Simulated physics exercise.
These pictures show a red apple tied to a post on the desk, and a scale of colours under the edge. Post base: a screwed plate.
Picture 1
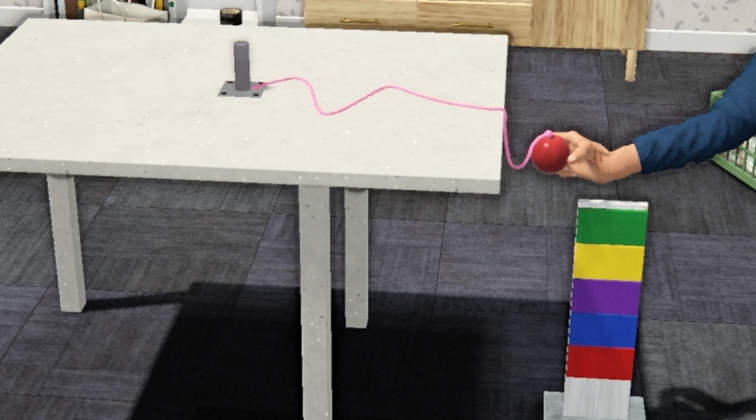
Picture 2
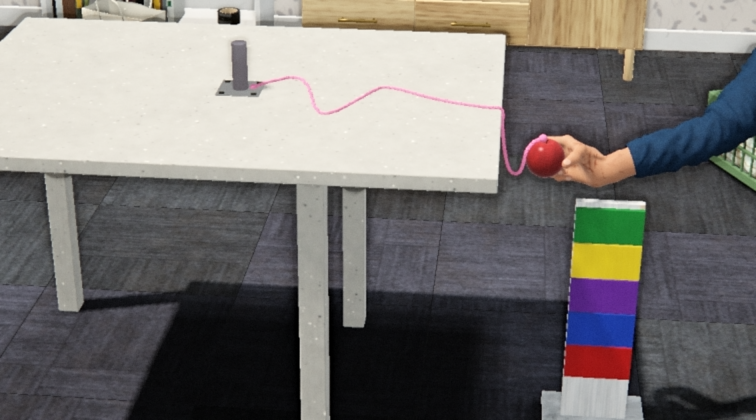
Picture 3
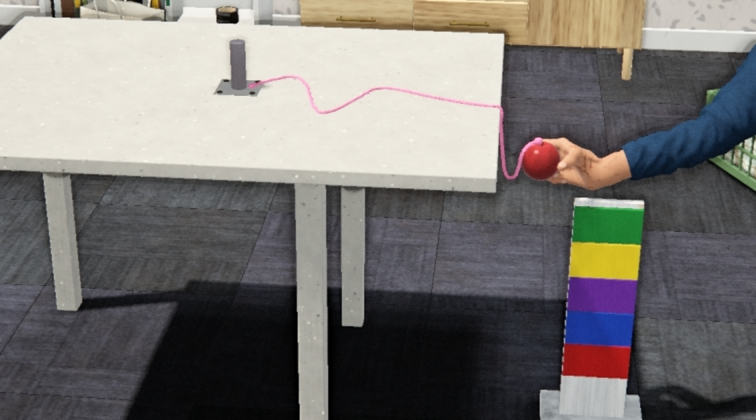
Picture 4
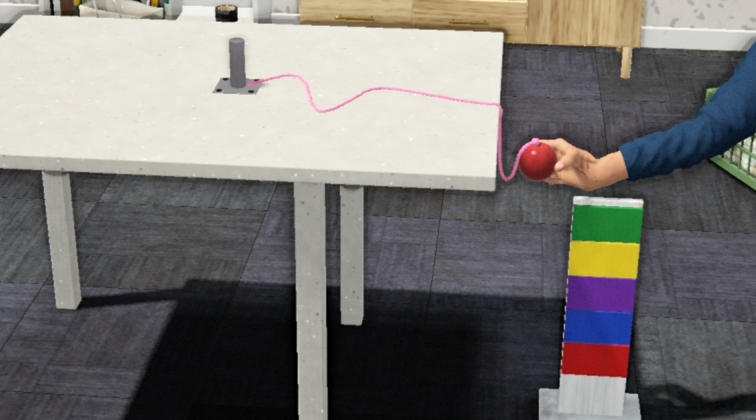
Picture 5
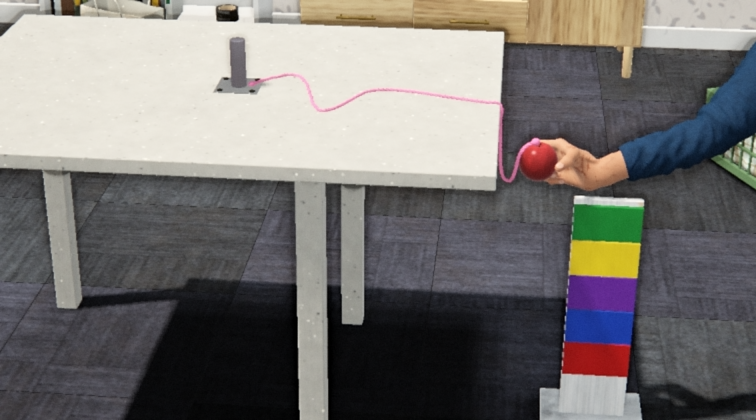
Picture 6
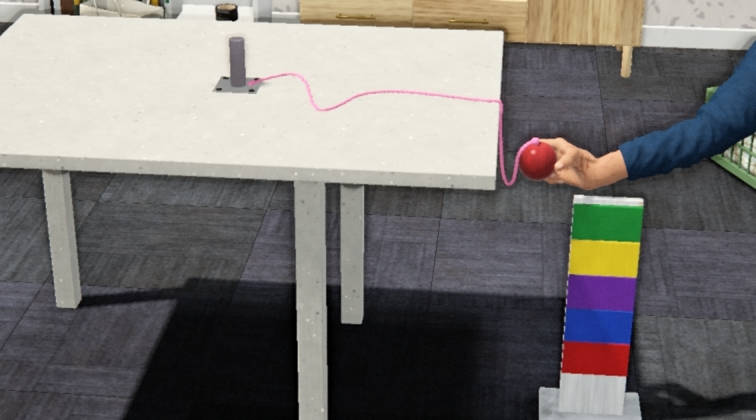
A hand holding a red ball on a pink string tied to a post on the table eased slightly left and down beside the table edge, then stayed nearly still near a coloured scale.
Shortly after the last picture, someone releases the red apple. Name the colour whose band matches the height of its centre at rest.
That would be red.
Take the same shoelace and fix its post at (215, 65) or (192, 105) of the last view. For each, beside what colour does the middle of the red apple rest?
Try one - blue; try two - blue.
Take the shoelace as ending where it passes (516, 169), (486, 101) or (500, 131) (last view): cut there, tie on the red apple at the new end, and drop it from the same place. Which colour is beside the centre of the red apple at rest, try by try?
In the order given, it comes out as blue; green; yellow.
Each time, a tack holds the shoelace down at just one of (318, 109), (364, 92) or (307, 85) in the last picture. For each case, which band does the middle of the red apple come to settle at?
Results, in sequence: Purple / yellow / blue.
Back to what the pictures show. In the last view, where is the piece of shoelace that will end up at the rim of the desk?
It's the point at about (393, 92).
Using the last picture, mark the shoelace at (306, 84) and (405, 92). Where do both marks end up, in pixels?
Final spots: (334, 90), then (500, 119).
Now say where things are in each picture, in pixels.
In the first frame, red apple (551, 154); green (612, 228); yellow (609, 263); purple (606, 298); blue (603, 331); red (600, 364).
In the second frame, red apple (545, 158); shoelace through (290, 78) (314, 105) (366, 95) (433, 98) (503, 134).
In the third frame, red apple (541, 161).
In the fourth frame, red apple (538, 161); shoelace through (288, 75) (312, 102) (363, 93) (441, 97) (500, 141).
In the fifth frame, red apple (538, 162).
In the sixth frame, red apple (538, 161); shoelace through (288, 74) (312, 101) (368, 93) (454, 97) (501, 150).
Soon after, apple near (525, 344); level with red.
Then, apple near (460, 333); level with blue.
Further on, apple near (503, 349); level with red.
At rest, apple near (483, 349); level with red. Its centre hangs level with the red band.
